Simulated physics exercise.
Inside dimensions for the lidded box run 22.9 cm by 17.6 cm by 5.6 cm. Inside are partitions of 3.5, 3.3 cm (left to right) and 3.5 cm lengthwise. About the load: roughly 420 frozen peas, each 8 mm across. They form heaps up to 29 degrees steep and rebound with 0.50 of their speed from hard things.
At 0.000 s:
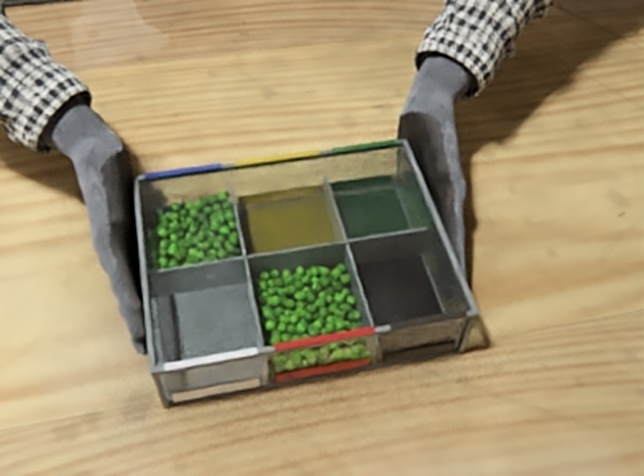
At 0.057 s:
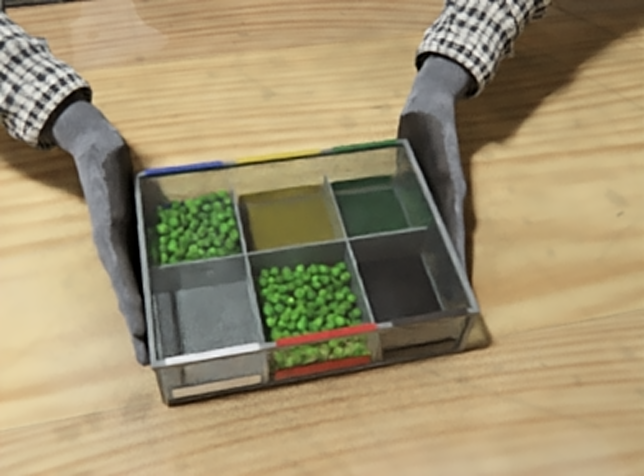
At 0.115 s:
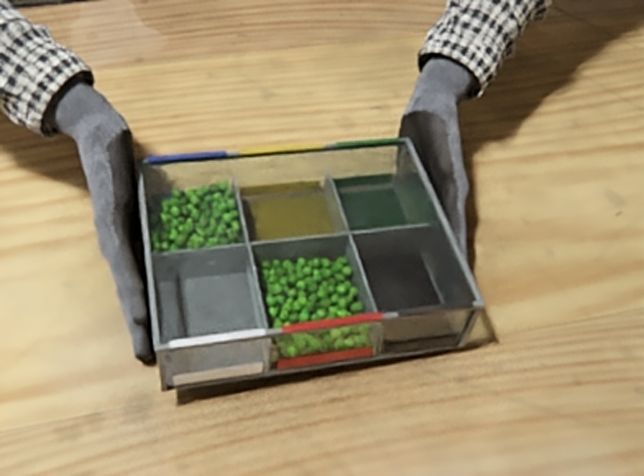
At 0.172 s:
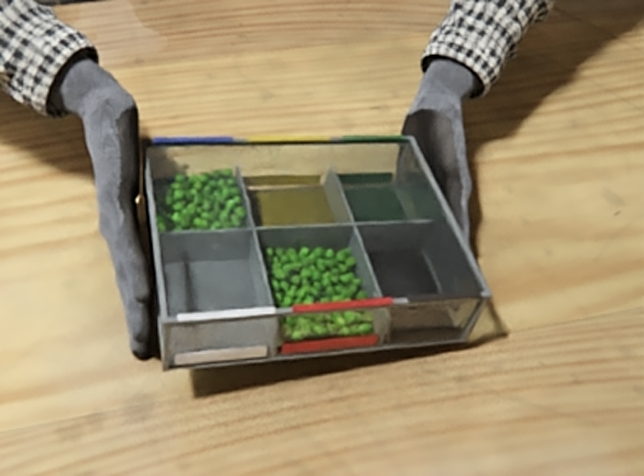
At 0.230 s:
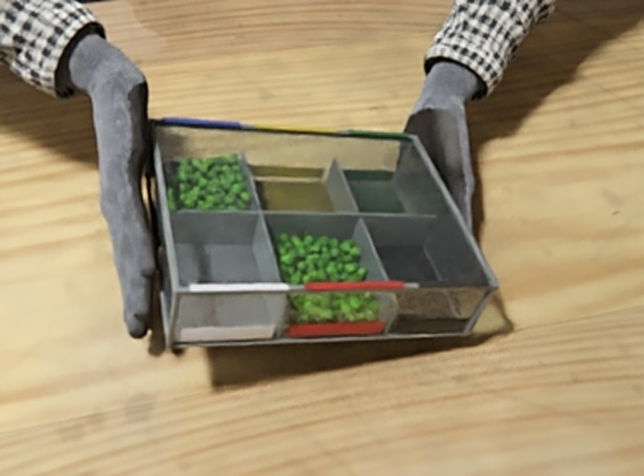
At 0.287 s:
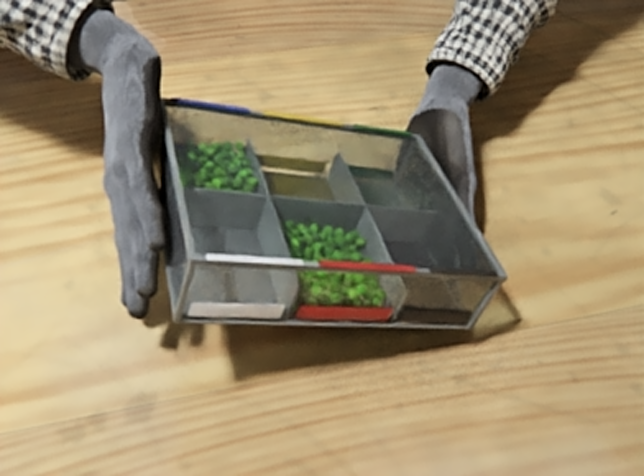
Two grey hands gradually tilt a clear divided box holding green peas in two compartments.
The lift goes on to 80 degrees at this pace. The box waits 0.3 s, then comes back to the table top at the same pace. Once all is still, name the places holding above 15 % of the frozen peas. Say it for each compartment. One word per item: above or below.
In order - red: Above; blue: Above; green: Above; yellow: Below; white: Below; black: Below.
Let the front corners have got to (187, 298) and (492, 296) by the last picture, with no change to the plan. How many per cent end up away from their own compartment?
Some 35 %.
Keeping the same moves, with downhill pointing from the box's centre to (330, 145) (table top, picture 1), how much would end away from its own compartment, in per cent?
My best guess is some 30 per cent.
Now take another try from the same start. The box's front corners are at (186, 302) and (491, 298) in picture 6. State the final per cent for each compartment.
Final shares: Red 35%, blue 30%, green 30%, yellow 5%, white 0%, black 5%.
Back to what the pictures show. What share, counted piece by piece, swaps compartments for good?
Roughly 55 in a hundred.
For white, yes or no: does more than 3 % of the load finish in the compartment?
White: It does not.
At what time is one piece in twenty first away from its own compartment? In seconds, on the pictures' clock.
0.90 s, roughly.
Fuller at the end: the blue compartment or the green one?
I'd say the green side has more in it.
Then, at 1.17 s, tilt 80 degrees; red 30 %, blue 30 %, green 25 %, yellow 10 %, black 5 %.
After 1.77 s, tilt 40 degrees; red 20 %, blue 25 %, green 45 %, yellow 5 %, black 5 %.
Then, at 2.41 s, tilt 0 degrees; red 20 %, blue 25 %, green 45 %, yellow 5 %, black 5 %.
By 3.1 s all is still; red 20 %, blue 25 %, green 45 %, yellow 5 %, white 0 %, black 5 %.
